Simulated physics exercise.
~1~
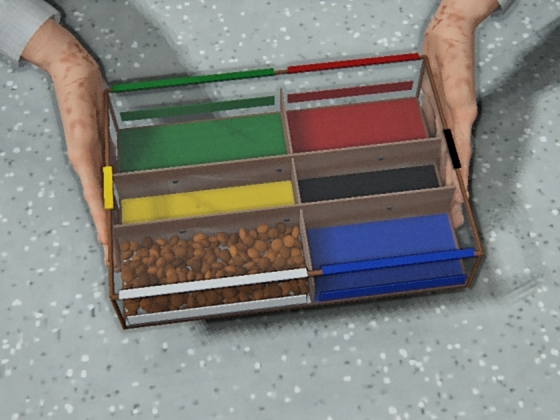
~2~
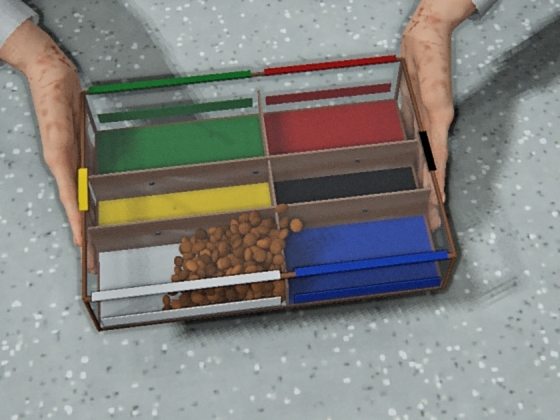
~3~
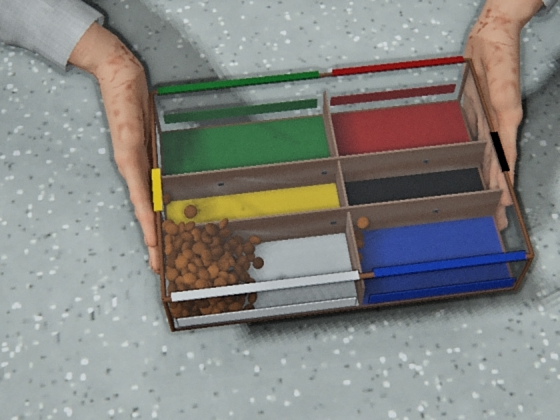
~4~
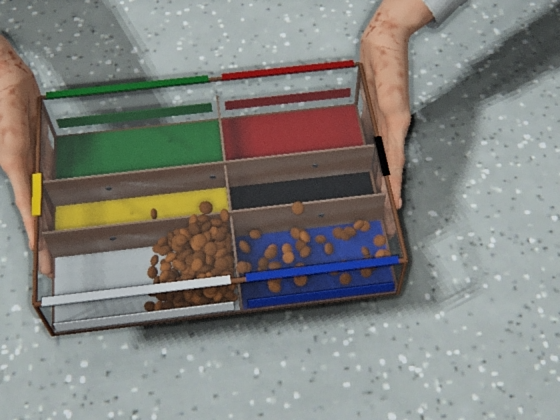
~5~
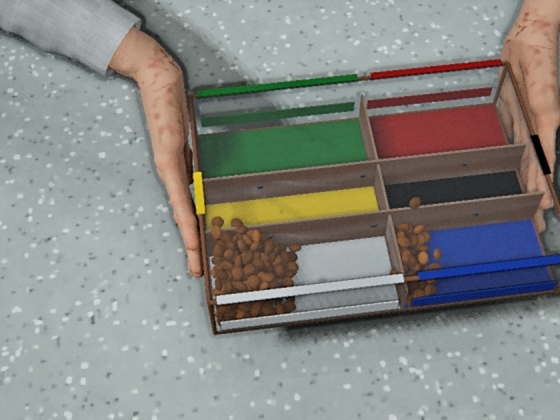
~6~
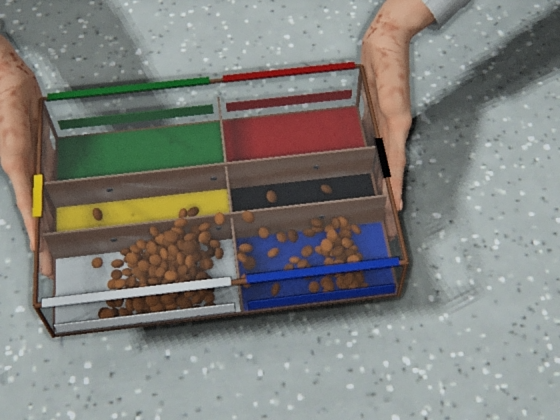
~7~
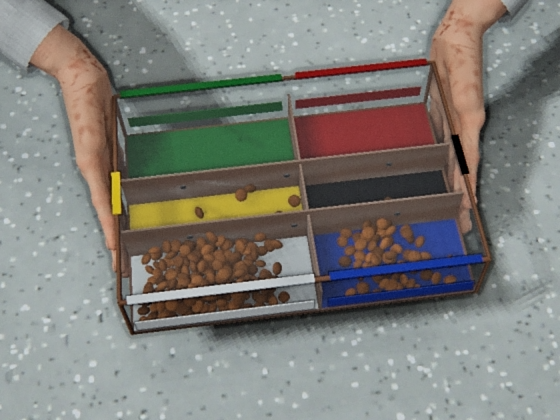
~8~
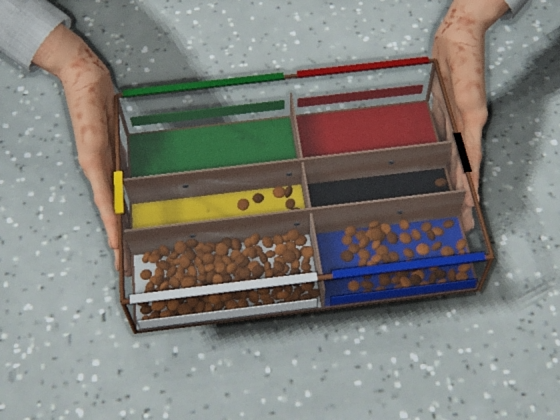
At the start, two hands hold a clear-lidded wooden box with six coloured compartments above a speckled surface, and the brown kibble fills only the white section at the front left. The hands shift the box left, and the pieces slide to the right side of that section. They then swing it right and left again, more widely, and kibble spills over the divider into blue. Further wide swings scatter more across, with a few bits hopping into yellow and black. Finally the box returns to the middle, most kibble lying in white, a smaller share in blue and a few pieces in yellow.
